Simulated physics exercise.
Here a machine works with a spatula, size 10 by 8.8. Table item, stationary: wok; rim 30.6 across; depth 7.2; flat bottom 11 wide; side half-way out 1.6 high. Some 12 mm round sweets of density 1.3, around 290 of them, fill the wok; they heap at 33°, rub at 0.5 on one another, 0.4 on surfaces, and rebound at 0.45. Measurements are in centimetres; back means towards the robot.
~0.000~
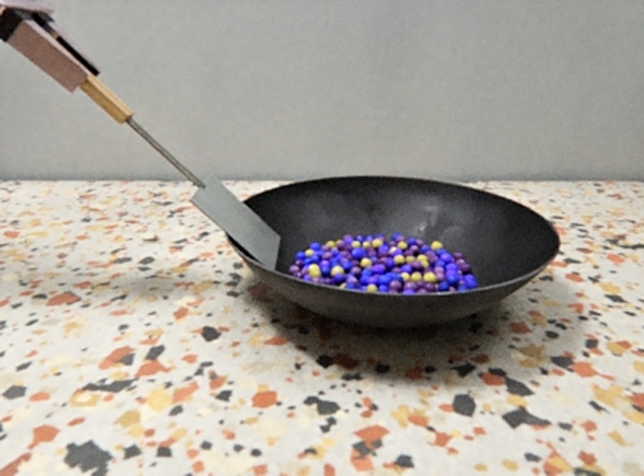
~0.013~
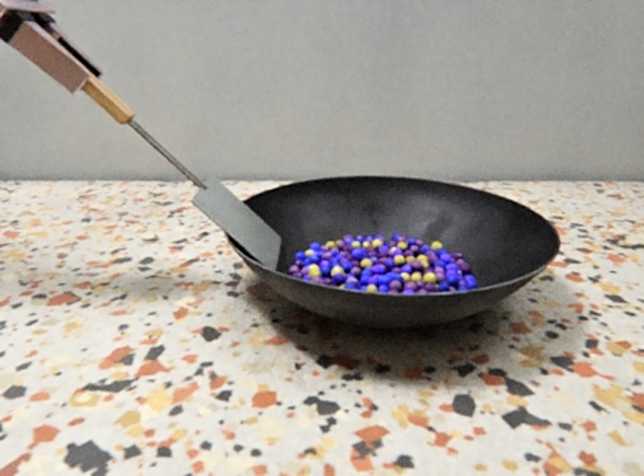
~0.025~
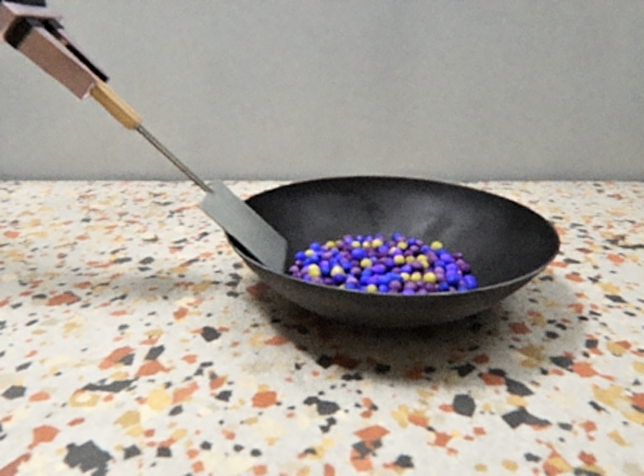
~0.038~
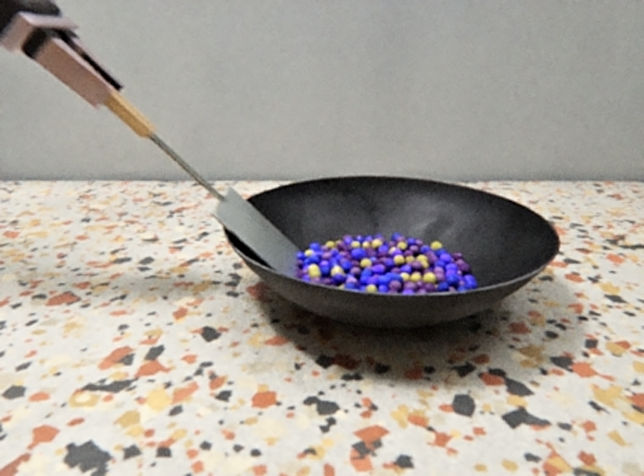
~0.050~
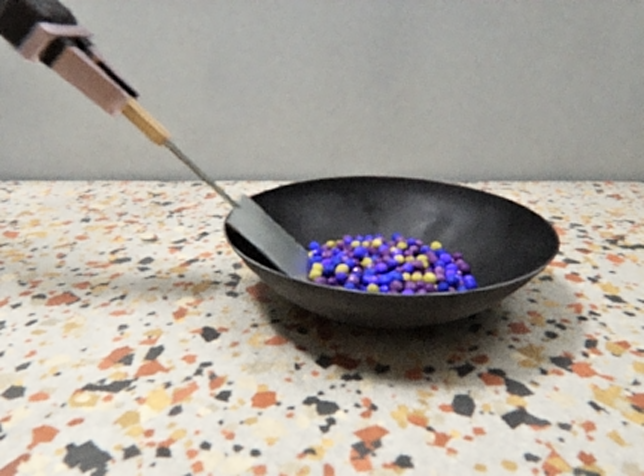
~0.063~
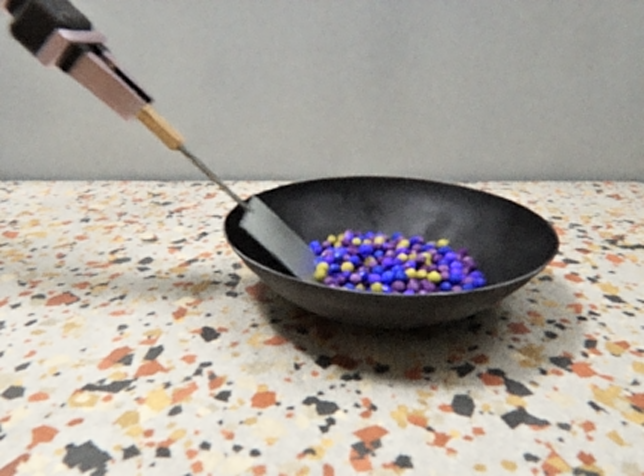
In a black wok, a machine slides a spatula rightward, slightly nudging the colourful beads.
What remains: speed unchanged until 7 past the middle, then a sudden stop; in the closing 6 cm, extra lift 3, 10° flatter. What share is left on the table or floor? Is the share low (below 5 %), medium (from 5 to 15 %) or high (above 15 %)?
The share is low, below 5 %.
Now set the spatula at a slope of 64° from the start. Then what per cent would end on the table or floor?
In that case around 0 per cent.
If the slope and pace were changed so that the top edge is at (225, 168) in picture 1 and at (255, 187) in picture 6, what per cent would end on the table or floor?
Around 0 per cent finishes there.
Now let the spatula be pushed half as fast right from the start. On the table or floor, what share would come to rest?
About 0 %.
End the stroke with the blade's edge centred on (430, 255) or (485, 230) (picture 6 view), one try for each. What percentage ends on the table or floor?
Respectively some 0 and 20 percent end on the table or floor.
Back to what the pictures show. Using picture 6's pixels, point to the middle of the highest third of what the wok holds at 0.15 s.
(460, 248).
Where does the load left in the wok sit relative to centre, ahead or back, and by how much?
Roughly 5.0 centimetres ahead.
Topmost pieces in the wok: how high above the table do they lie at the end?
About 6.0 cm above the table.
After 0.11 s, sloping 46°, highest piece 5 above the table; 286 in the wok.
After 0.15 s, sloping 43°, highest piece 7 above the table; 286 in the wok.
After 0.37 s, sloping 36°, highest piece 8 above the table; 282 in the wok, 4 on the blade or in flight.
After 1.42 s, sloping 36°, highest piece 6 above the table; 282 in the wok, 4 on the table or floor.
At rest, 282 in the wok, 4 on the table or floor. That is 1 % on the table or floor.
